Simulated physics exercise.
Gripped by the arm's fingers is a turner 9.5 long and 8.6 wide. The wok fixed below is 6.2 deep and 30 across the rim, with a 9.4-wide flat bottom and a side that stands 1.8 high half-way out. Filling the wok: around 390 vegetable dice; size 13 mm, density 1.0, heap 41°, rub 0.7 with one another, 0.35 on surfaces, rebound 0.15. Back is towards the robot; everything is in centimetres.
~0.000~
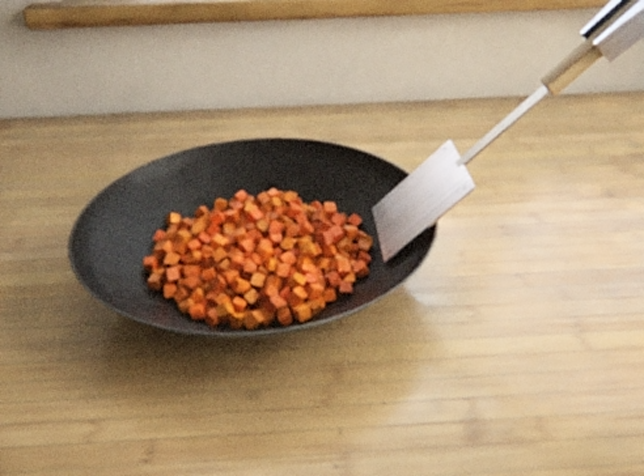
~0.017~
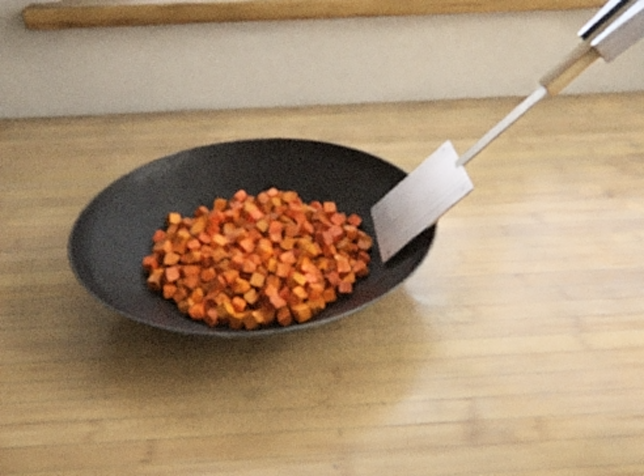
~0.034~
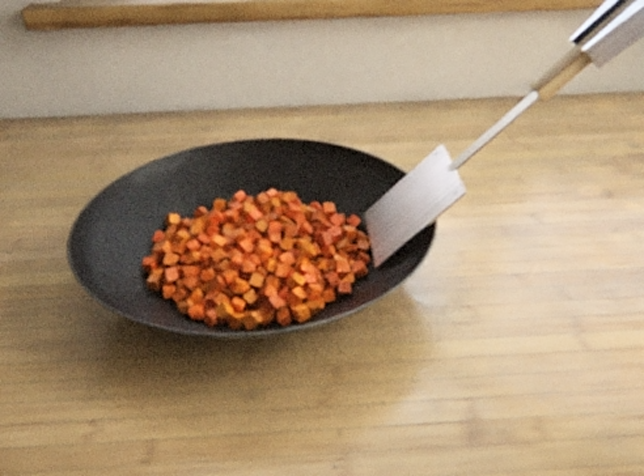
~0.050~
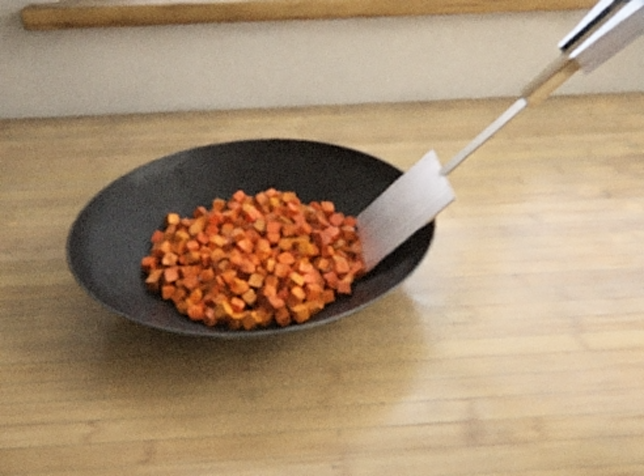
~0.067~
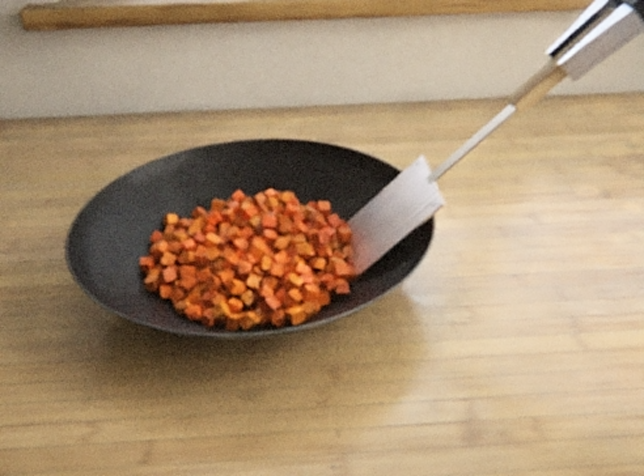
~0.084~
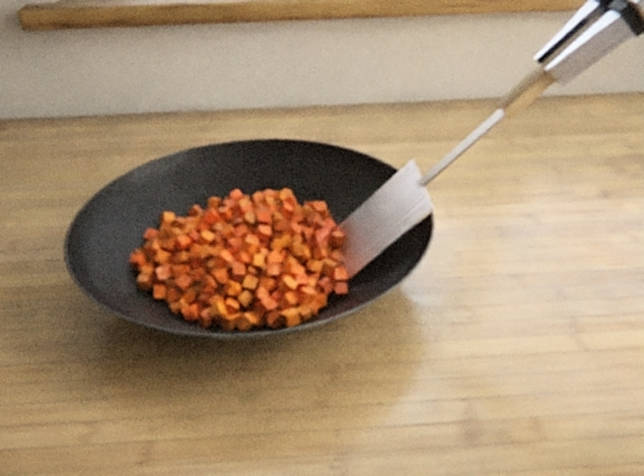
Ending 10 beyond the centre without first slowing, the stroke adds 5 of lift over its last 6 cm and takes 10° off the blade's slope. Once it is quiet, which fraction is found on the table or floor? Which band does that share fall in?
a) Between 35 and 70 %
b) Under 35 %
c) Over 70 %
(b) Under 35 %.
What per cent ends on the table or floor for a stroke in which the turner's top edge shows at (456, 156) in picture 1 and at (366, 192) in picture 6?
About 50 per cent.
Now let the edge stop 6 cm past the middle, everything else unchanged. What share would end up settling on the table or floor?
In that case about 5 percent ends on the table or floor.
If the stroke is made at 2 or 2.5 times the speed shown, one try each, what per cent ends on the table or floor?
40 and 45 %.
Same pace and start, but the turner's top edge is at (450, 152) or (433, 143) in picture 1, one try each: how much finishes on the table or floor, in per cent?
About 30 and 30 per cent.
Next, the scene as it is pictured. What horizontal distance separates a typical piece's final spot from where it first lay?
About 10 centimetres.
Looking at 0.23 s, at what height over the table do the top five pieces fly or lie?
Some 7 cm.
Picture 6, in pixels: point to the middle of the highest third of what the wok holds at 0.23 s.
It is centred near (142, 239).
By 0.23 s, sloping 45°, highest piece 7 above the table; 389 in the wok.
By 0.38 s, sloping 42°, highest piece 9 above the table; 360 in the wok, 5 on the table or floor, 24 on the blade or in flight.
By 0.66 s, sloping 35°, highest piece 8 above the table; 287 in the wok, 93 on the table or floor, 9 on the blade or in flight.
By 1.71 s, sloping 35°, highest piece 7 above the table; 286 in the wok, 103 on the table or floor.
Final count, 286 in the wok, 103 on the table or floor. That is 26 % on the table or floor.
